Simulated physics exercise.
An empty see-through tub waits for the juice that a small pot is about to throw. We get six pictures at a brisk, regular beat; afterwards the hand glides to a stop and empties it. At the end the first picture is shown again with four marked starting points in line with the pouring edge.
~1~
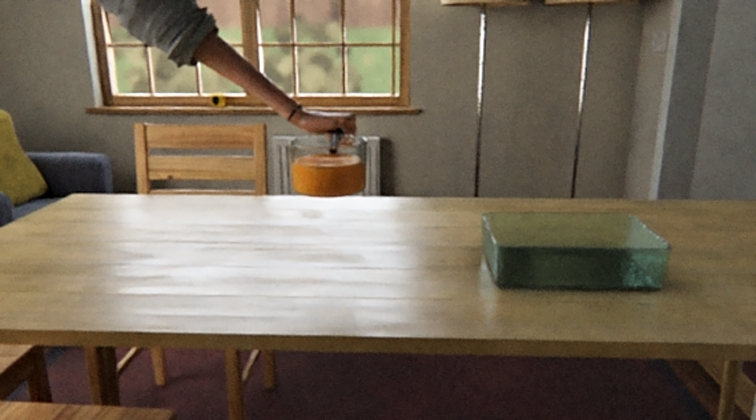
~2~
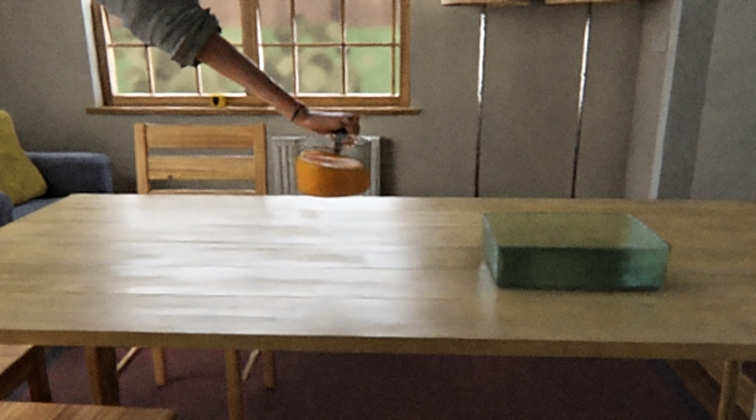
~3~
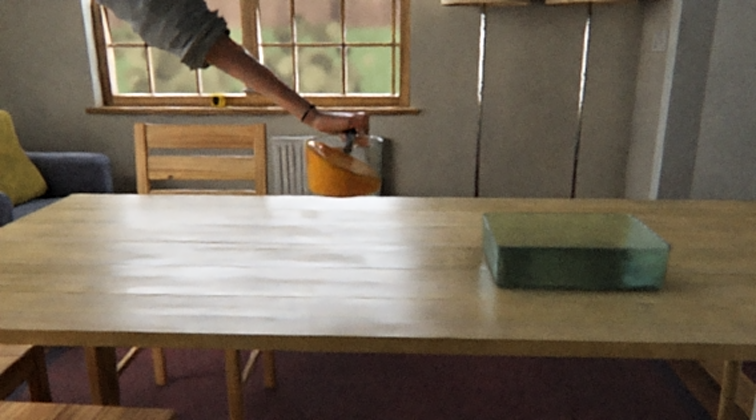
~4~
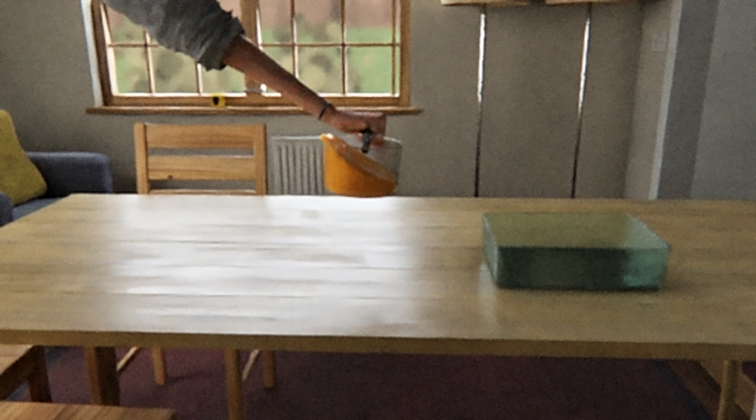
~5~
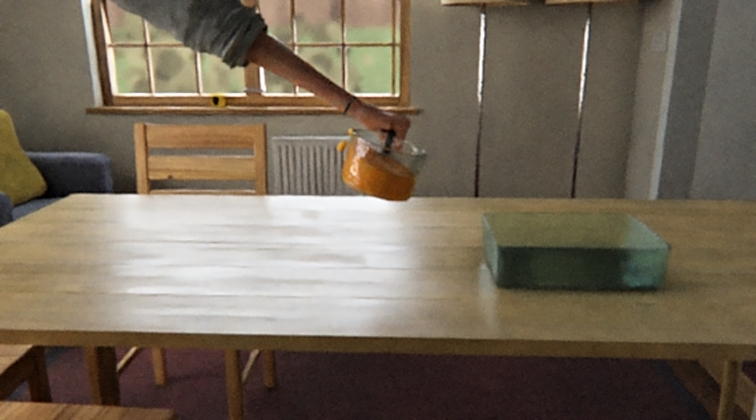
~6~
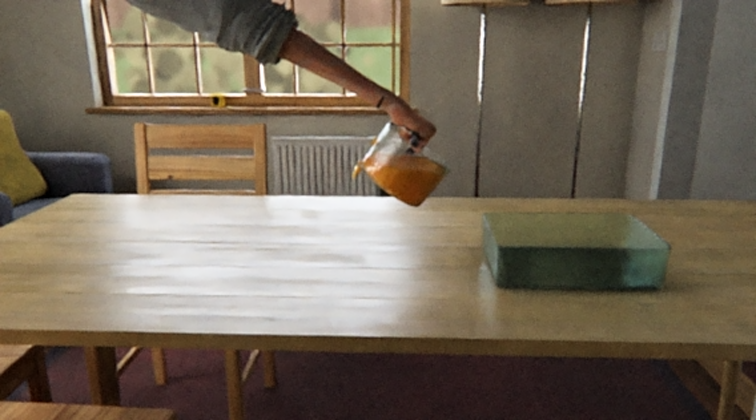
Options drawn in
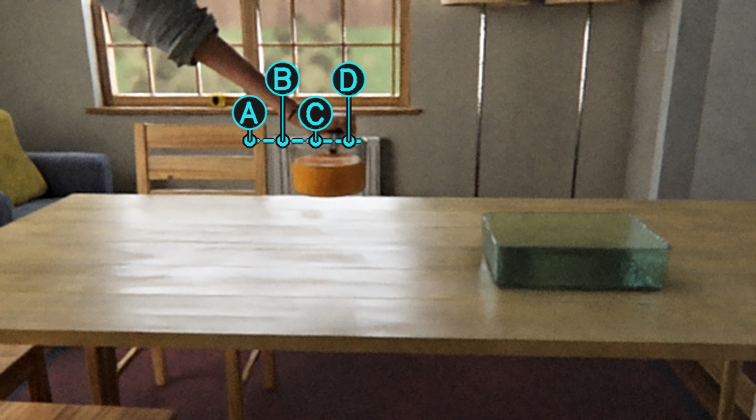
Hand carrying a small clear pot of orange juice rightward above a wooden table, tilting it while juice slops over the rim.
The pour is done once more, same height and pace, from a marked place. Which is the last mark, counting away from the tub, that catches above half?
The answer is dot D.
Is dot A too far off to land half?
Yes, it does.
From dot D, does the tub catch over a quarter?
Yes, clearly.
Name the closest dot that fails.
C.
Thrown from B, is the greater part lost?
Yes.
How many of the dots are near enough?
One.
On the marked copy, A at (249, 140); B at (282, 140); C at (315, 141); D at (348, 141).
For dot A, about 0 % lands in the tub, 100 % falls short.
For dot B, about 0 % lands in the tub, 98 % falls short.
For dot C, about 34 % lands in the tub, 61 % falls short and 5 % goes beside or beyond.
For dot D, about 68 % lands in the tub, 18 % falls short and 14 % goes beside or beyond.
